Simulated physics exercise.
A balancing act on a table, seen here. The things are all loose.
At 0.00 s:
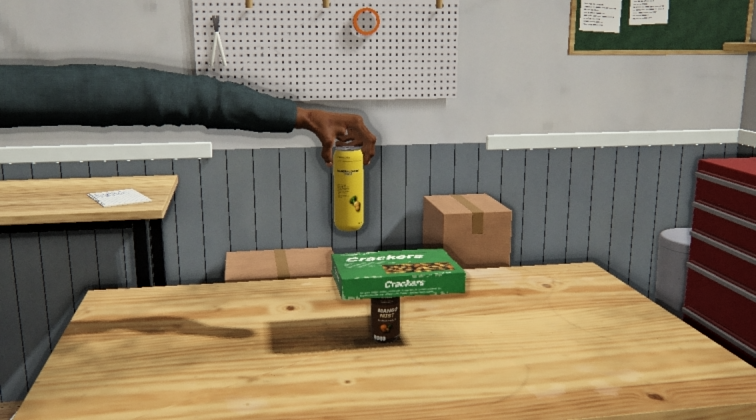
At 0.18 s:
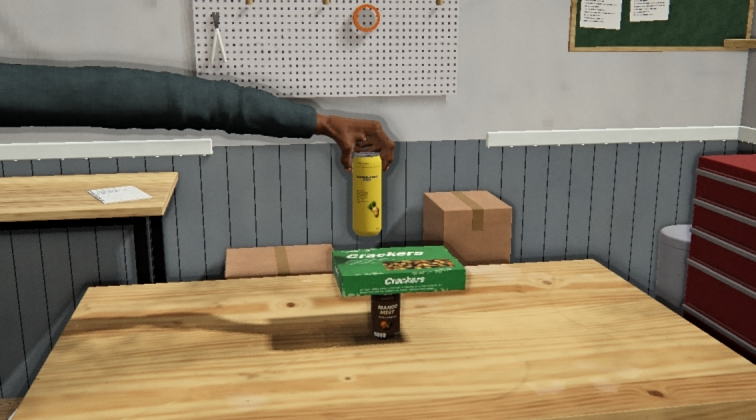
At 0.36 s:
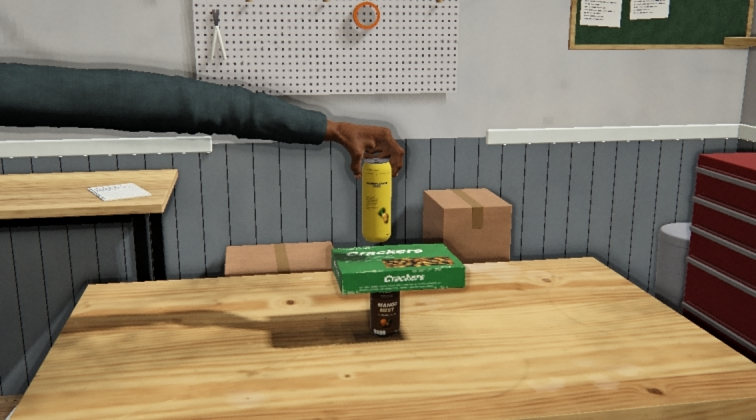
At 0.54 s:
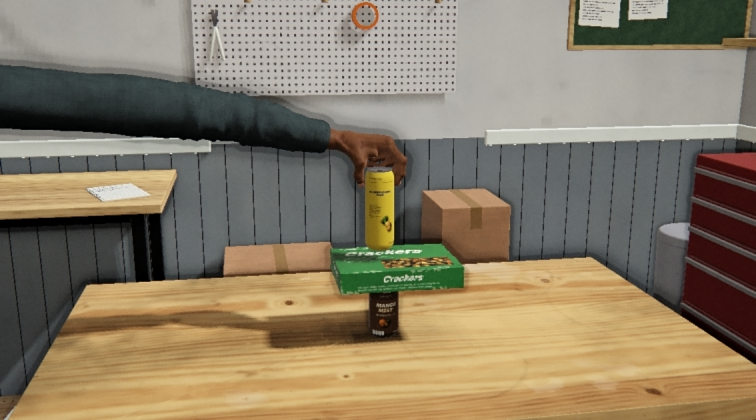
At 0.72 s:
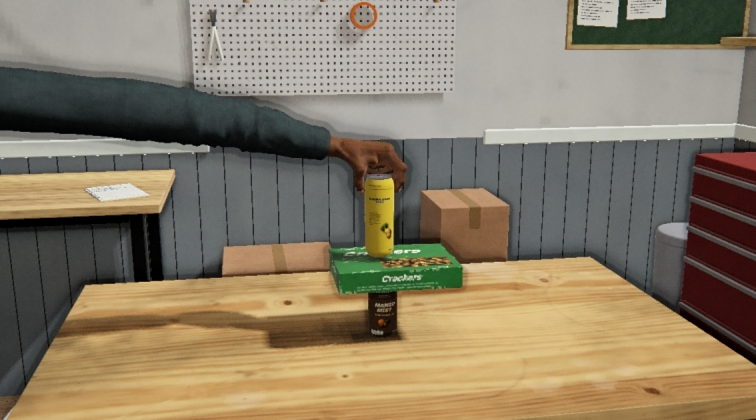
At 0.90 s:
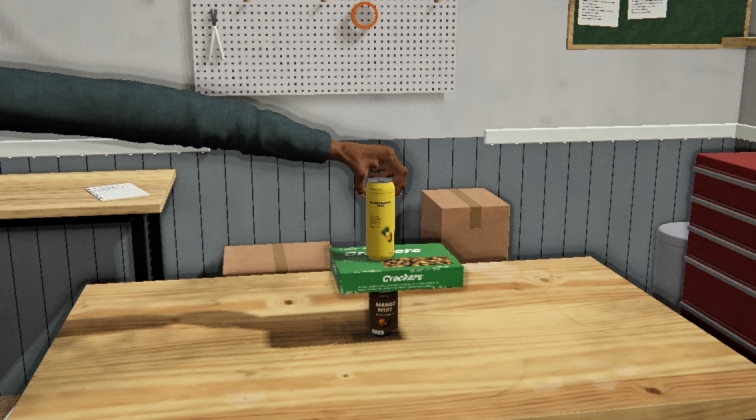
A yellow can, gripped at its top by a hand reaching in from the left, moves right above a green crackers box balanced on a small dark can on a wooden table. The hand lowers the yellow can onto the box, and the fingers are still holding its top at the end.
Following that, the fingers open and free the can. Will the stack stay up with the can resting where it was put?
Yes: Looks to me like it is stable after that.
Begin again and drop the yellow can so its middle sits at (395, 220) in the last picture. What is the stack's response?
After that, it remains intact.
After 1.60 s, no change.
After 2.60 s, yellow can resting near (380, 220).
In the end (3.5 s), all 3 unmoved. At the end, from the last picture's camera, yellow can near (380, 220). The stack keeps its balance.
